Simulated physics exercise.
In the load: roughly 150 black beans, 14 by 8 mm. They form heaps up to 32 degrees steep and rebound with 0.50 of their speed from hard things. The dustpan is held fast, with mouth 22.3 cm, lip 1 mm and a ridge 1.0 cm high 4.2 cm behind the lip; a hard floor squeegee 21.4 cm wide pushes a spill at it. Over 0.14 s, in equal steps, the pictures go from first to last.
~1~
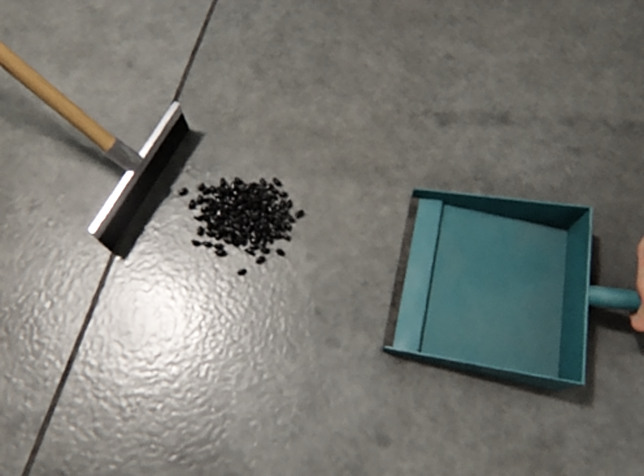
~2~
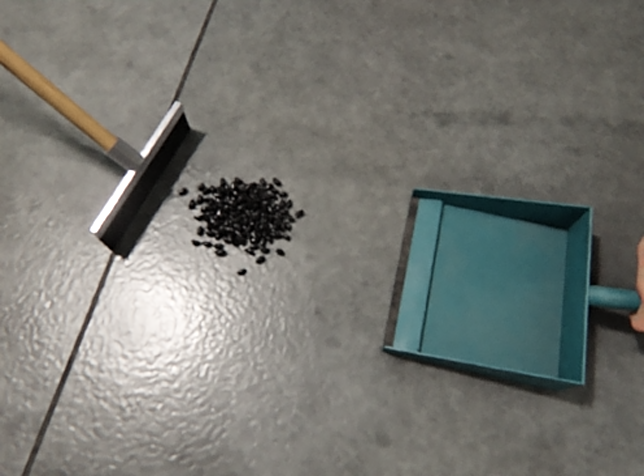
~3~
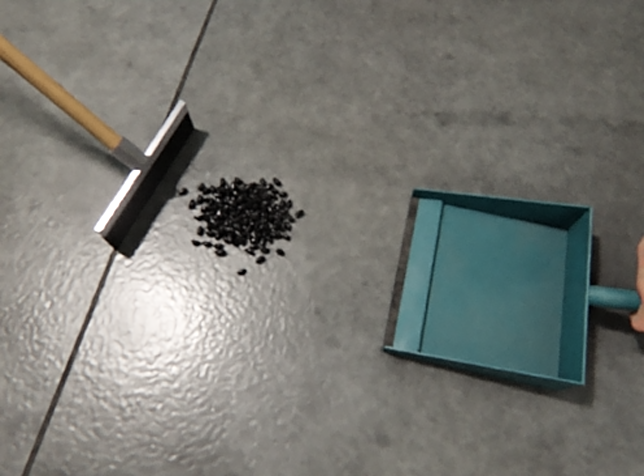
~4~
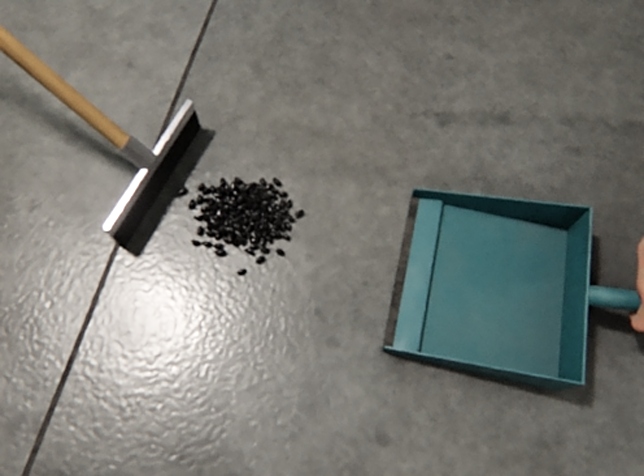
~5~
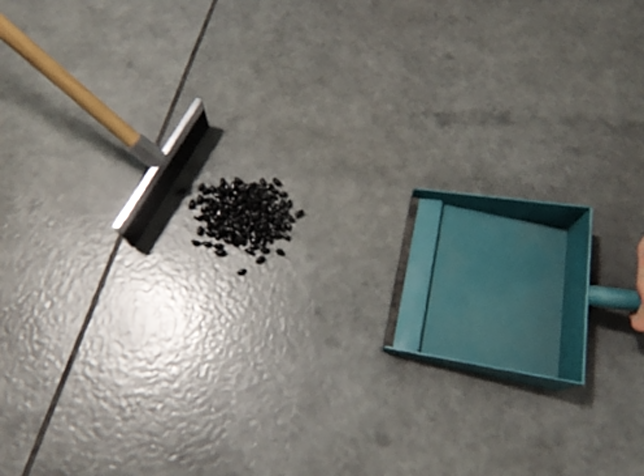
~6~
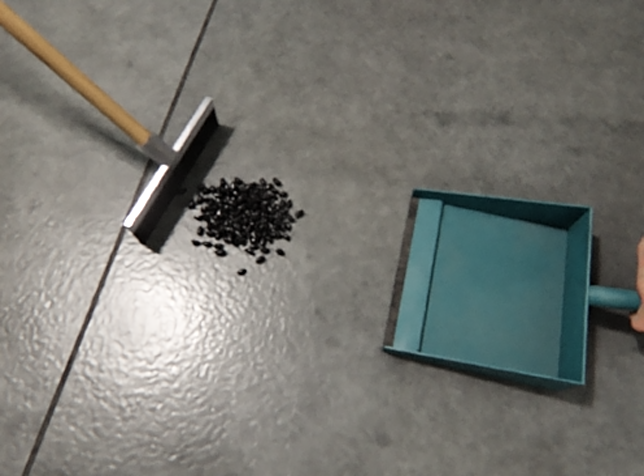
On a grey tiled floor, a squeegee with a wooden handle rests left of a small heap of black beans, while a hand holds a teal dustpan at the right. The squeegee barely moves at first, then slides slowly rightward to the heap's near edge, while the beans and dustpan stay still.
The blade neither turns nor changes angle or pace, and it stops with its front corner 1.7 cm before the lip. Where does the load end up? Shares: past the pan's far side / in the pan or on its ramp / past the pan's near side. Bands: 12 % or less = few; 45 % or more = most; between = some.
Shares - far side: Some; pan: Few; near side: Few.
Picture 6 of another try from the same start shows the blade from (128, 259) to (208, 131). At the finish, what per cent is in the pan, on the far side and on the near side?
The pan gets 25, the far side 5 and the near side 20.
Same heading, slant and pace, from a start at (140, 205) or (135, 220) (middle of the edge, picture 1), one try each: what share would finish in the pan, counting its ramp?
About 0 and 5 per cent.
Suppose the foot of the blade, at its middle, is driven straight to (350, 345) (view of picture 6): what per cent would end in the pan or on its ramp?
Share caught: Approx. 25 %.
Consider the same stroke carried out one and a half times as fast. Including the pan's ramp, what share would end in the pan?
Then about 0 per cent.
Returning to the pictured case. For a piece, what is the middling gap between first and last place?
It works out to roughly 10 cm.
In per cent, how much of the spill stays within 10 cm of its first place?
I'd estimate roughly 50 per cent.
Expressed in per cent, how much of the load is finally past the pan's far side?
I'd put it near 20 percent.
Then, 0.32 s after the last picture, middle of the blade 19 cm from the lip; 0 % over the lip, far side 5 %, near side 0 %.
Then, 0.53 s after the last picture, middle of the blade 9 cm from the lip; 0 % over the lip, far side 15 %, near side 0 %.
Then, 0.86 s after the last picture, middle of the blade 4 cm from the lip; 0 % over the lip, far side 20 %, near side 0 %.
In the end, far side 20 %, pan 0 %, near side 0 %, in front of the lip or behind the blade 80 %.
